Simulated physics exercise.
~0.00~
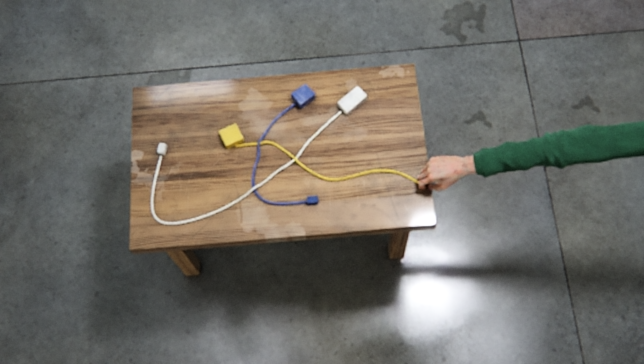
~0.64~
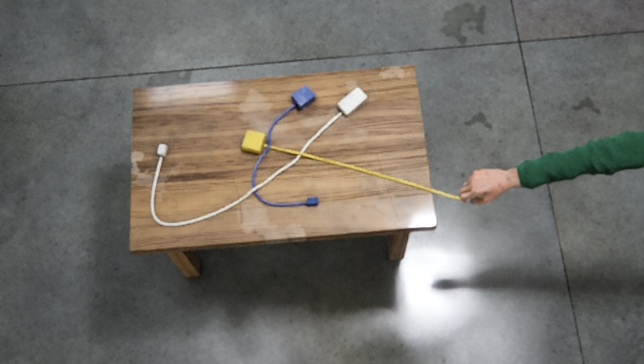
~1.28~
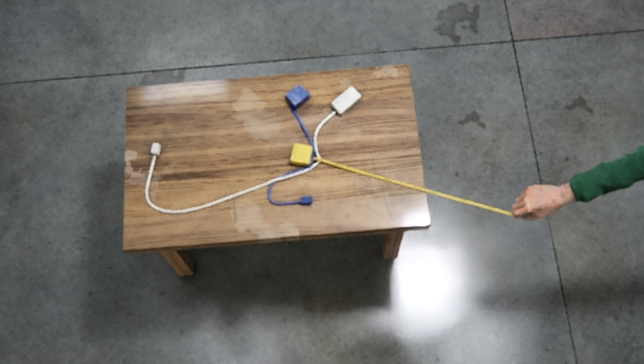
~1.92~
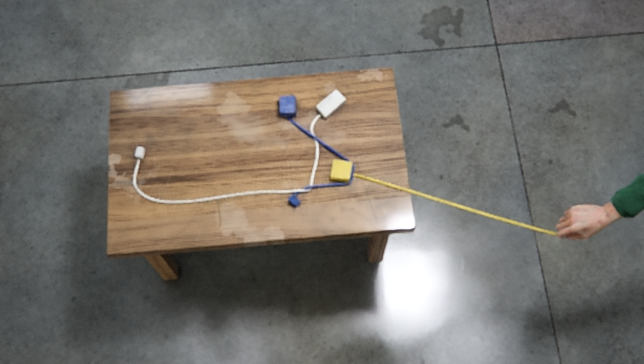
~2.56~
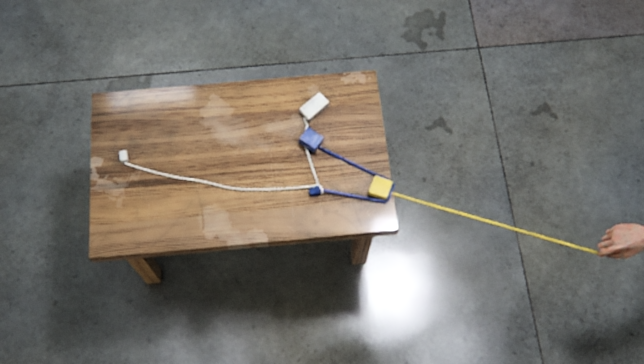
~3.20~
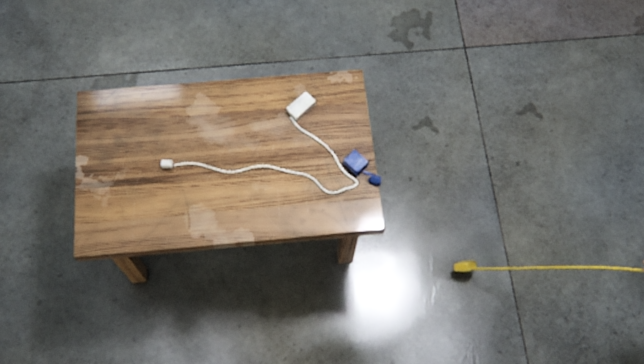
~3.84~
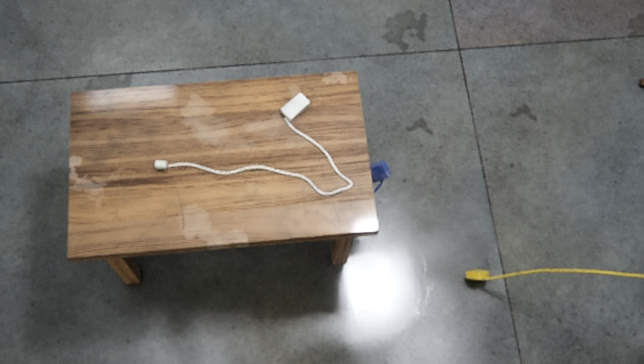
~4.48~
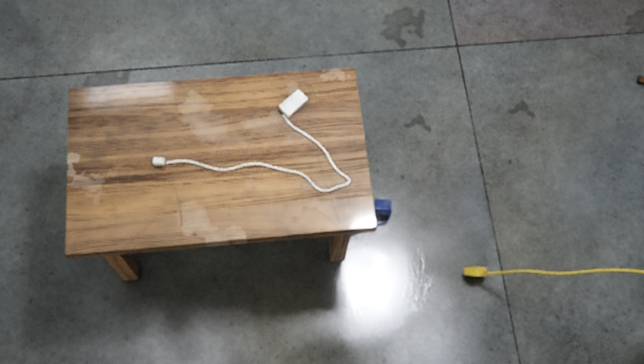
The clip shows three tangled charging cables on a wooden table as a hand pulls the yellow one rightwards until its charger drops to the floor, dragging the blue cable over the right edge too, while the white cable shifts but stays on the tabletop.
